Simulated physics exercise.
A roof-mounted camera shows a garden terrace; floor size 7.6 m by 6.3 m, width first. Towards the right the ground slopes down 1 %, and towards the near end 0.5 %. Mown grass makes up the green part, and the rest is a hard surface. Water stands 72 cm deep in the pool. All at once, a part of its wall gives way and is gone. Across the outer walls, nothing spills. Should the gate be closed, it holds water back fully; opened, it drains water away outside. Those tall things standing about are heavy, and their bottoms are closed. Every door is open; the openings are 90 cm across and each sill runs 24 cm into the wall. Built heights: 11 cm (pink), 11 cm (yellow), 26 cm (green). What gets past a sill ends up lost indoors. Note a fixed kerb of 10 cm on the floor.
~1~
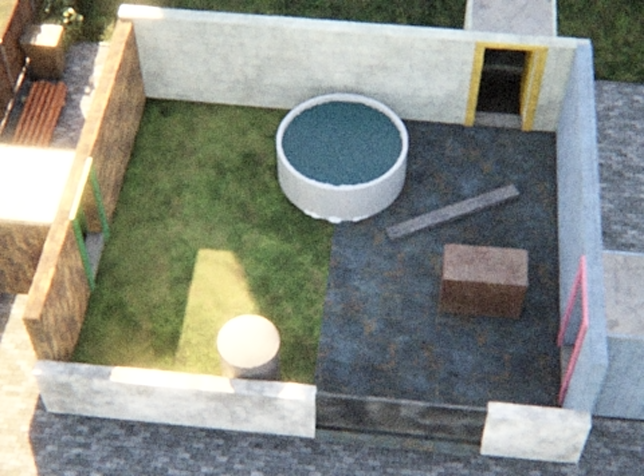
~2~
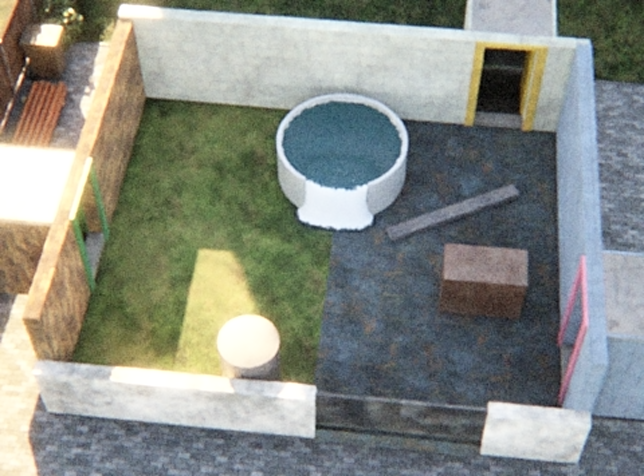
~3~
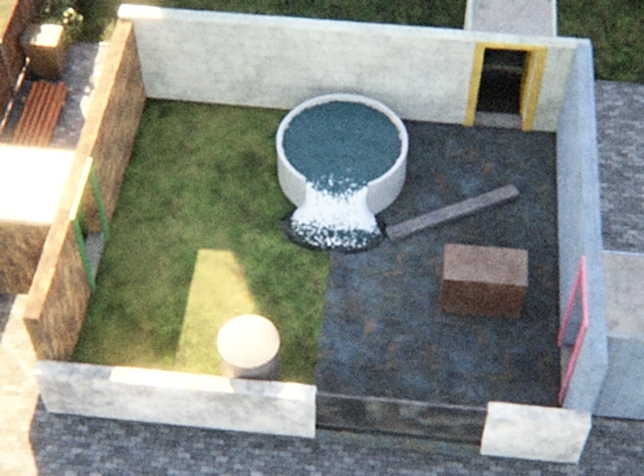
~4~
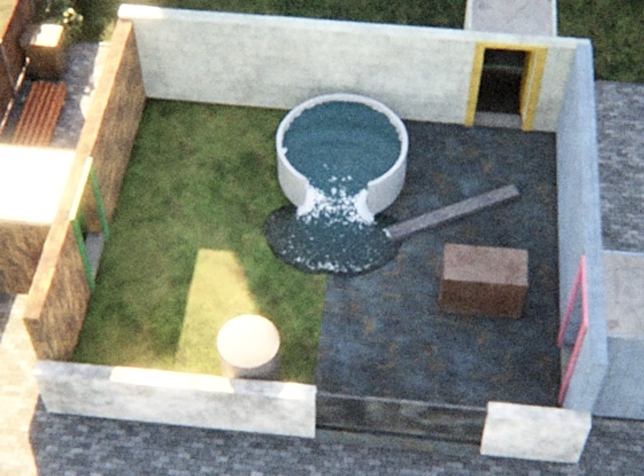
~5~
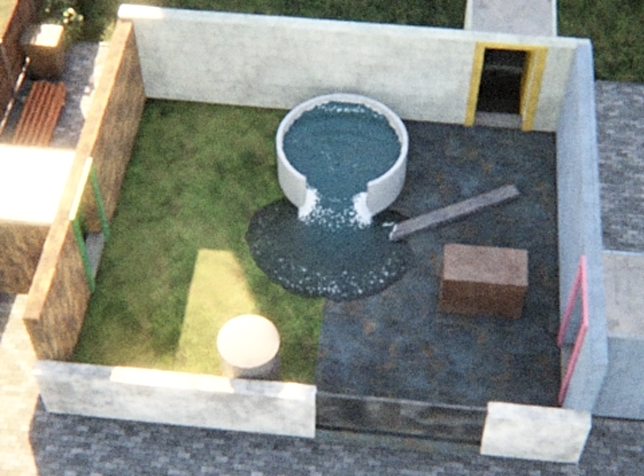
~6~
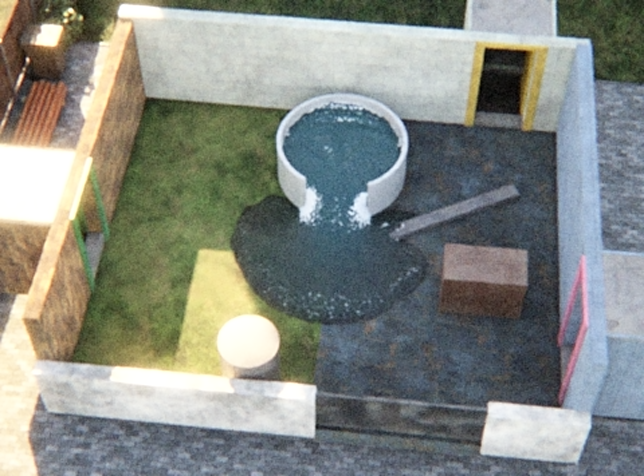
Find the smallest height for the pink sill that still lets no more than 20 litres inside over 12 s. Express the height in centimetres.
The pink sill could go as low as about 14 cm.
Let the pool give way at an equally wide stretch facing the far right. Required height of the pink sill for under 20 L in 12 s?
Roughly 5.0 cm.
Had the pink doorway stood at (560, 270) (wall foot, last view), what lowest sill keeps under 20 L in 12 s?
Something near 5.5 cm.
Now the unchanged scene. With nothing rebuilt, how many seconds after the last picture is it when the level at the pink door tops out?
Roughly at 4.5 s.
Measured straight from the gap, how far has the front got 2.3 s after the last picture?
Around 5.4 m out.
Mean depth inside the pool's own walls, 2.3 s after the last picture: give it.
Near 28 cm, averaged.
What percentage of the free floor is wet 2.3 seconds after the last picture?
Roughly 50 percent.
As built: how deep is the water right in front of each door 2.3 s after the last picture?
Pink 6, yellow 0, green 0 cm.
Then, 0.7 s after the last picture water covers 30 % of the floor, deepest (28 cm) near (334, 228); it has not reached the pink door.
Then, 2.3 s after the last picture water covers 50 % of the floor, deepest (31 cm) near (549, 438); 6 cm at the pink door, 0 litres in over its 11 cm sill.
Then, 11.3 s after the last picture water covers 90 % of the floor, deepest (10 cm) near (560, 397); 10 cm at the pink door, 51 litres in over its 11 cm sill.
At the pink door as built, the water peaked near 18 cm, 4.3 s after the last picture.
Run again over the same 12 s with other heights there, 44 litres in over 11.5 cm, 9 litres over 15.5 cm. The limit of 20 litres is kept from about 14 cm up.
